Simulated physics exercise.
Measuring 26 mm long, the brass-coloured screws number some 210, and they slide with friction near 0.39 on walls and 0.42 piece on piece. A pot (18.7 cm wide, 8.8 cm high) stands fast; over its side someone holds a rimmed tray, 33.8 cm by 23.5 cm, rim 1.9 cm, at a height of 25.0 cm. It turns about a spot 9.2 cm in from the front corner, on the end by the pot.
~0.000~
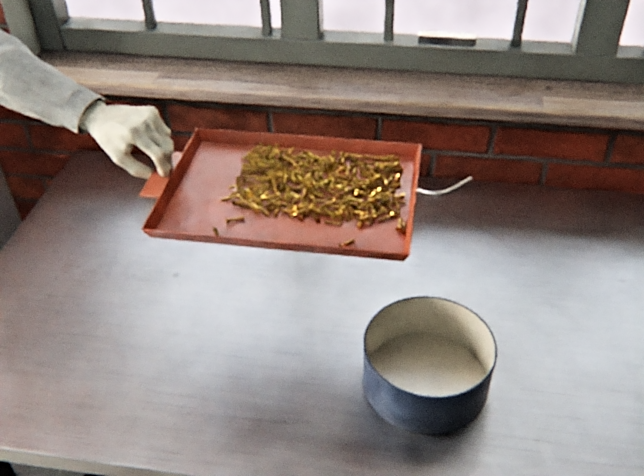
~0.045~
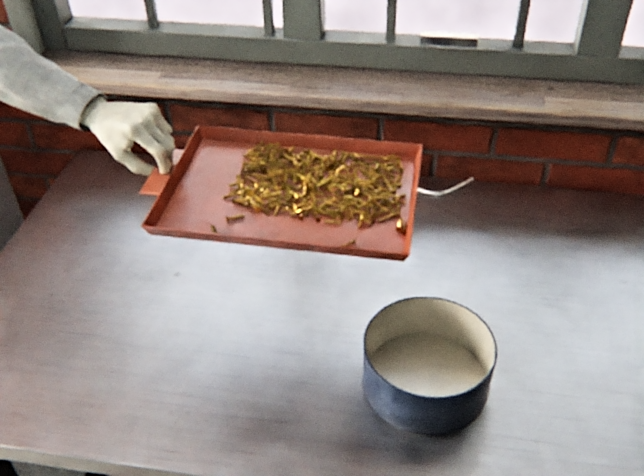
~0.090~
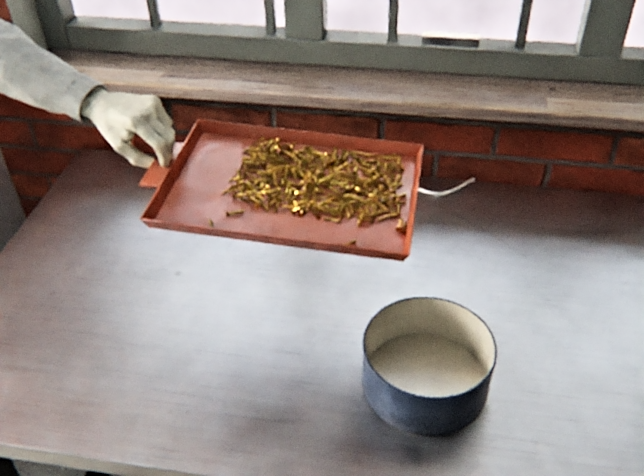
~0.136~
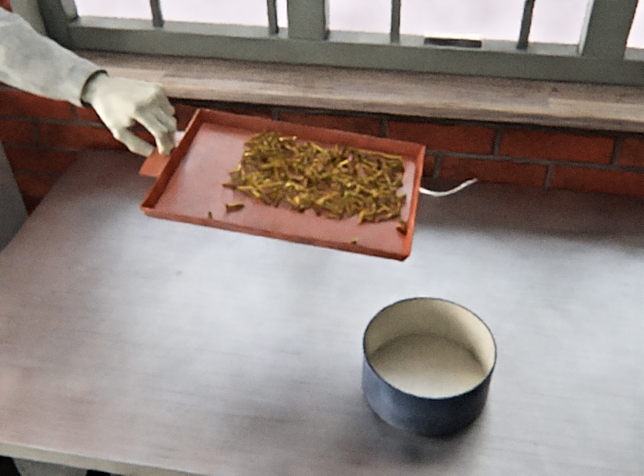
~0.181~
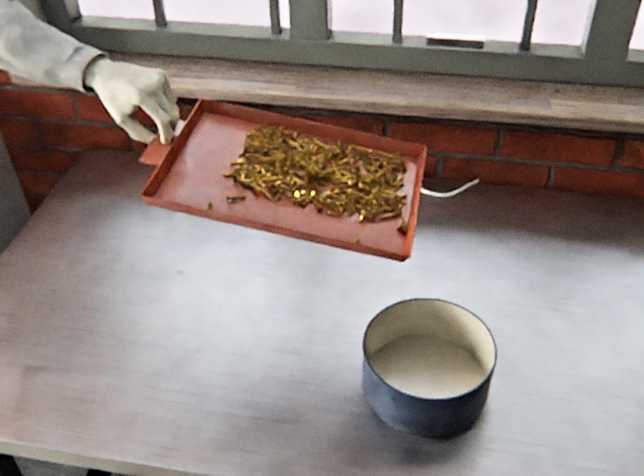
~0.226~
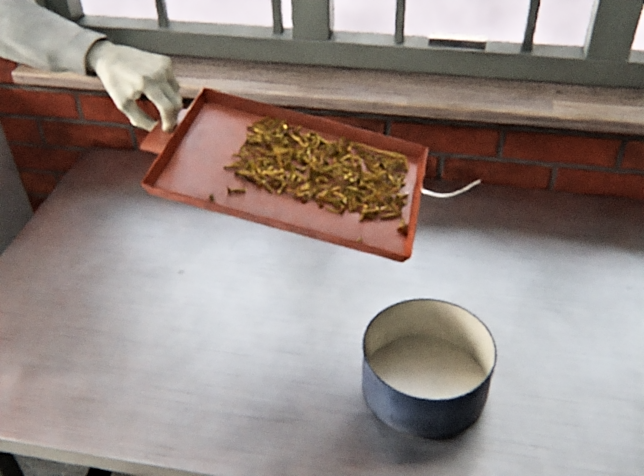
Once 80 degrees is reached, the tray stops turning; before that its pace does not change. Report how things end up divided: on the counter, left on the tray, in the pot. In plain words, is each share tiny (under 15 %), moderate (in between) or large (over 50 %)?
As I see it, counter: I expect the major share of the load there. Tray: I expect a mere dribble of the load there. Pot: I expect a notable fraction of the load there.
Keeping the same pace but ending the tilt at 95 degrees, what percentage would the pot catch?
It would be near 40 per cent.
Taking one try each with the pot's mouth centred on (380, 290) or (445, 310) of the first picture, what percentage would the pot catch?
First try around 25 %, second around 65 %.
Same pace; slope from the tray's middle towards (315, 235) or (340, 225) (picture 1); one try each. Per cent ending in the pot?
Near 70 and 100 per cent, in that order.
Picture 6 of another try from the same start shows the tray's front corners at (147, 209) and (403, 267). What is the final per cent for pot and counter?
Final per cent - pot 80, counter 20.
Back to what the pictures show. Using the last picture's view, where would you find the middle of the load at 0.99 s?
I'd put it close to (429, 202).
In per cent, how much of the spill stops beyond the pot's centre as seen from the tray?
That works out to about 70 percent.
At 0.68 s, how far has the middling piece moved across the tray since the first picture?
Displacement on the tray: Roughly 7 cm.
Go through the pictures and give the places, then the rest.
In the first picture, tray tilt 0 degrees, front corners at (149, 226) and (404, 250); middle of the pieces at (320, 186); pot at (430, 343).
In the second picture, tray tilt 1 degrees, front corners at (149, 223) and (404, 250); middle of the pieces at (321, 185).
In the third picture, tray tilt 2 degrees, front corners at (148, 216) and (404, 250); middle of the pieces at (321, 182).
In the fourth picture, tray tilt 5 degrees, front corners at (147, 205) and (405, 250), lowest corner right front; middle of the pieces at (322, 178).
In the fifth picture, tray tilt 9 degrees, front corners at (148, 193) and (406, 251), lowest corner right front; middle of the pieces at (324, 175).
In the sixth picture, tray tilt 12 degrees, front corners at (149, 181) and (406, 252), lowest corner right front; middle of the pieces at (325, 171); pot at (429, 346). Its pace works out near 70 degrees a second.
After 0.68 s, tilt 44 degrees; the tray holds 100 %, the pot 0 %.
After 0.99 s, tilt 66 degrees; the tray holds 55 %, the pot 5 %.
After 1.39 s, tilt 80 degrees; the tray holds 15 %, the pot 30 %.
At rest (2.4 s), counter 60 %, tray 0 %, pot 35 %.
